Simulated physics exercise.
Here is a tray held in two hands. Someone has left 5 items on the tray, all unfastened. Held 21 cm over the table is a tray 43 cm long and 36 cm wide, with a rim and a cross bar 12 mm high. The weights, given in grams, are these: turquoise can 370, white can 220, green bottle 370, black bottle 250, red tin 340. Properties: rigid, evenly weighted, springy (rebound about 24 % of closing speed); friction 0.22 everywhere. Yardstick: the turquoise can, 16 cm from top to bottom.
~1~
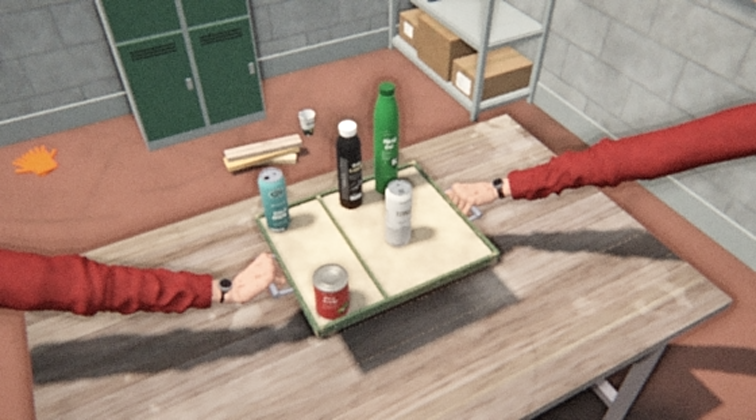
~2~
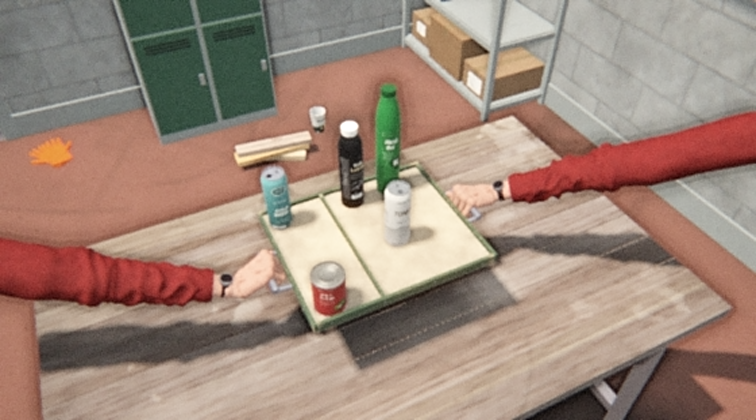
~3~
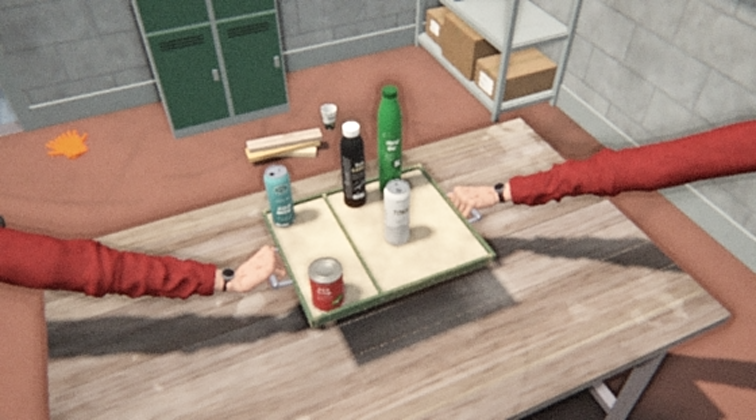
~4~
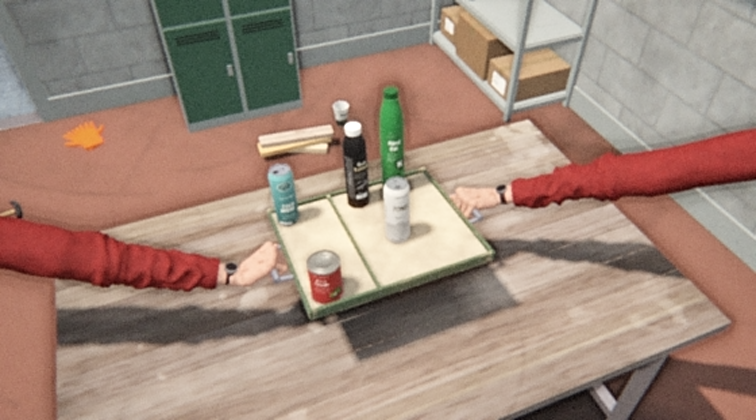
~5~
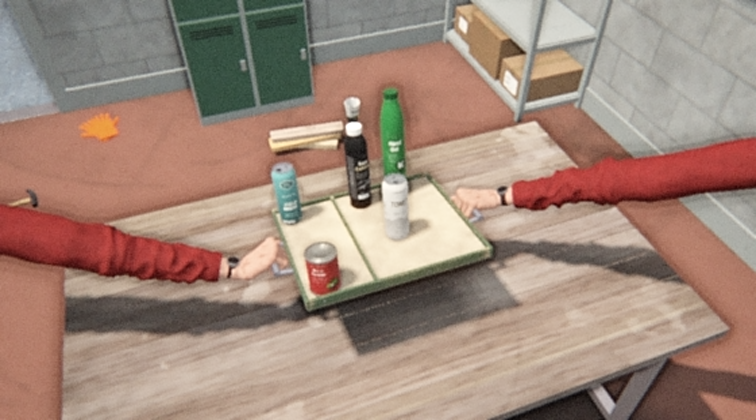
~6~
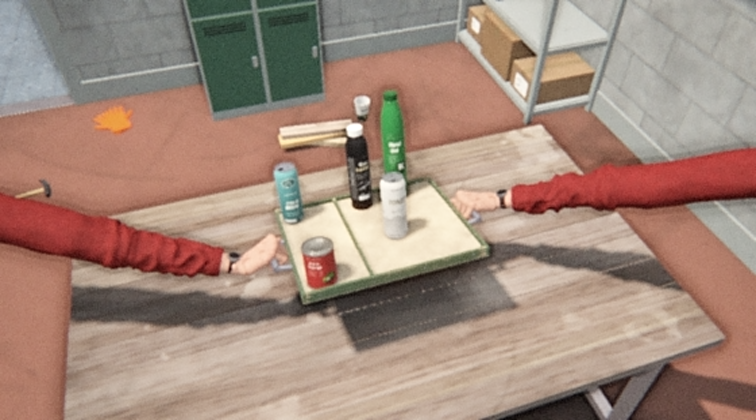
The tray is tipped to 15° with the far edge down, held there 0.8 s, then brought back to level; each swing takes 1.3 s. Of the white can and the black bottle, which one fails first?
The latter of the two.
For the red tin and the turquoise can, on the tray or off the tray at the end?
Red tin: In bounds; turquoise can: In bounds.
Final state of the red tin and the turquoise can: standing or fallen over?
In the last frame the red tin remains up and the turquoise can remains up.
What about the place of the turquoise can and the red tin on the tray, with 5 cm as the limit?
Turquoise can: Remains in place. Red tin: Is displaced.
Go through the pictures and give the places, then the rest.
Tray level; white can (399, 215); black bottle (349, 166), in the first frame.
Tray level; red tin (329, 290); turquoise can (277, 199), in the second frame.
Tray at 2°, far edge down; green bottle (390, 142); red tin (327, 285), in the third frame.
Tray at 6°, far edge down; turquoise can (284, 196); green bottle (392, 143), in the fourth frame.
Tray at 10°, far edge down; red tin (323, 269); turquoise can (288, 195), in the fifth frame.
Tray at 13°, far edge down; white can (394, 207); black bottle (359, 168), in the sixth frame.
Then, 0.70 s later than the last frame, tray at 15°, far edge down; green bottle and black bottle now off the tray; white can 11 cm from its spot near (380, 186); red tin 11 cm from its spot.
Then, 1.40 s later than the last frame, tray at 13°, far edge down; white can now off the tray; red tin 23 cm from its spot; turquoise can 2 cm from its spot.
When it is over, off the tray, white can, green bottle and black bottle; not toppled but over 5 cm from the start, red tin; turquoise can within 5 cm of the start. End places, in pixels of the last picture, white can near (359, 227), black bottle near (296, 224). White can went 1.06 s after the last picture; black bottle went 0.60 s after the last picture.
